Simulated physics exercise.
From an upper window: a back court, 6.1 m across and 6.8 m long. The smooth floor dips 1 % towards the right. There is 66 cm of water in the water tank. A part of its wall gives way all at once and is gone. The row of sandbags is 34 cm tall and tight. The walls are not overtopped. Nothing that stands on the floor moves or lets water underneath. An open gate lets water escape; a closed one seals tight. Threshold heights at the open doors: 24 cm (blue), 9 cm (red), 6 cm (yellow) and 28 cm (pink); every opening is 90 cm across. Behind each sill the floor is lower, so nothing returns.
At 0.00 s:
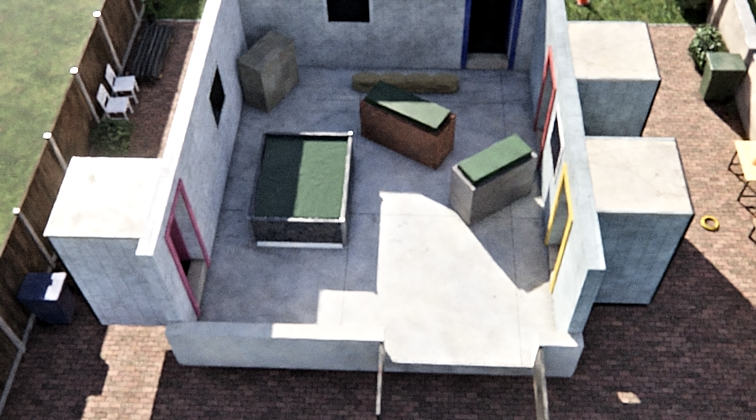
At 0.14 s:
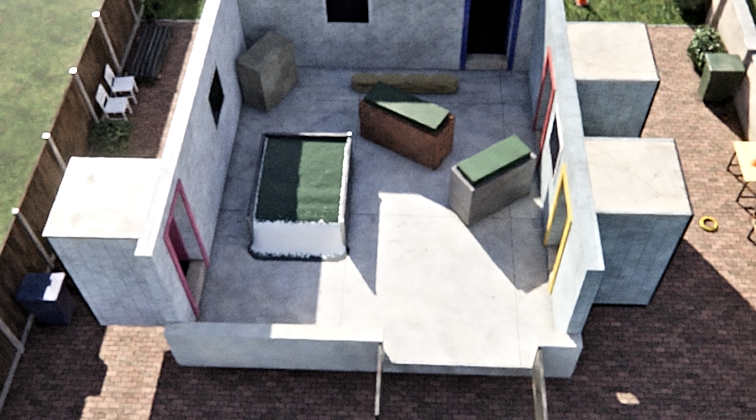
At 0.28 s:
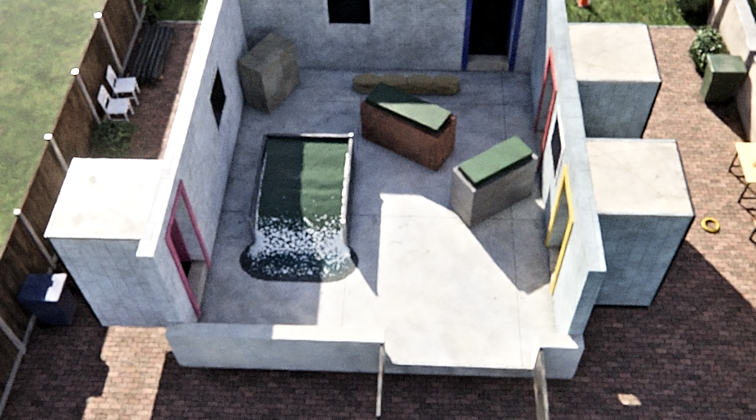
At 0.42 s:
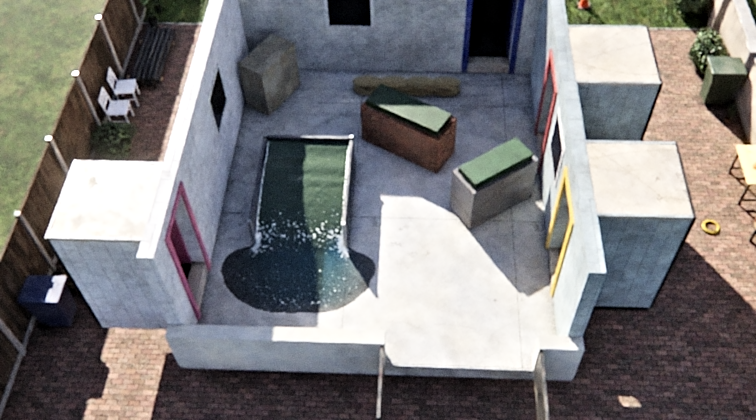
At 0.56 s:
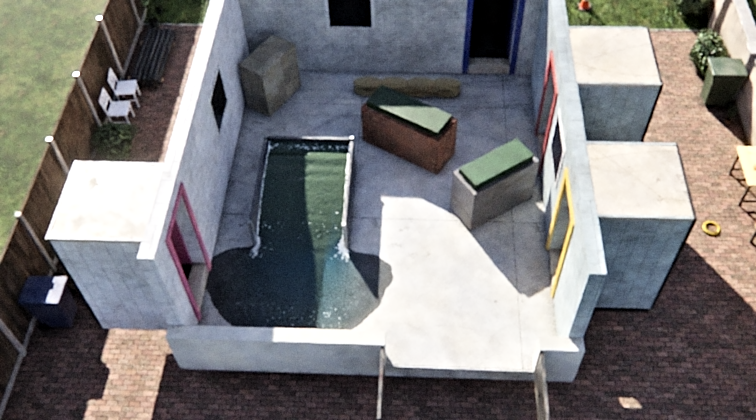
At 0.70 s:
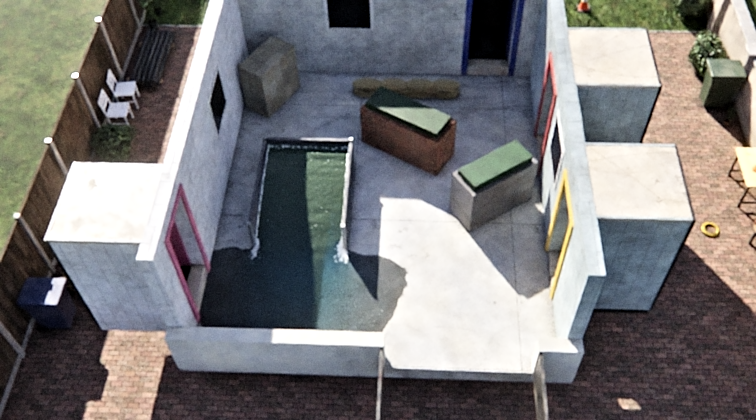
In a walled back court, a tank's front wall vanishes and water spreads across the floor.
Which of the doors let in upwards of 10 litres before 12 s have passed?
The water let in: At the blue door it stays under the limit; at the red door it does not reach the limit; at the yellow door it passes the limit; at the pink door it keeps below the limit.
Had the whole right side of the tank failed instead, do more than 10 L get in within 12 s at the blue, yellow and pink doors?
Against that limit: Blue not over, yellow over, pink below.
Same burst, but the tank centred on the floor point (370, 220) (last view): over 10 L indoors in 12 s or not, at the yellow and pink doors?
Then: Yellow under, pink not over.
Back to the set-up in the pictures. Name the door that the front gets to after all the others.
The blue one.
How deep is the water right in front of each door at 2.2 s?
Depths in cm: Blue 0, red 0, yellow 0, pink 26.
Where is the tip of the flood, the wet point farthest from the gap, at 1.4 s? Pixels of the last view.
Around (429, 356).
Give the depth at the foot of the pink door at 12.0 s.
Roughly 1.5 cm deep.
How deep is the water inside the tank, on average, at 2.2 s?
Some 21 cm.
After 1.4 s water covers 20 % of the floor and is deepest (42 cm) near (193, 347); blue door not reached, red door not reached, yellow door not reached, pink door 12 cm at the sill, 0 L in.
After 2.2 s water covers 25 % of the floor and is deepest (38 cm) near (257, 349); blue door not reached, red door not reached, yellow door not reached, pink door 26 cm at the sill, 0 L in.
After 3.5 s water covers 45 % of the floor and is deepest (21 cm) near (193, 347); blue door not reached, red door not reached, yellow door 13 cm at the sill, 3 L in, pink door 17 cm at the sill, 1 L in.
After 7.0 s water covers 75 % of the floor and is deepest (14 cm) near (526, 205); blue door 5 cm at the sill, 0 L in, red door 3 cm at the sill, 0 L in, yellow door 13 cm at the sill, 75 L in, pink door 5 cm at the sill, 1 L in.
After 12.0 s water covers 90 % of the floor and is deepest (8 cm) near (533, 183); blue door 6 cm at the sill, 0 L in, red door 7 cm at the sill, 0 L in, yellow door 7 cm at the sill, 115 L in, pink door 2 cm at the sill, 1 L in.
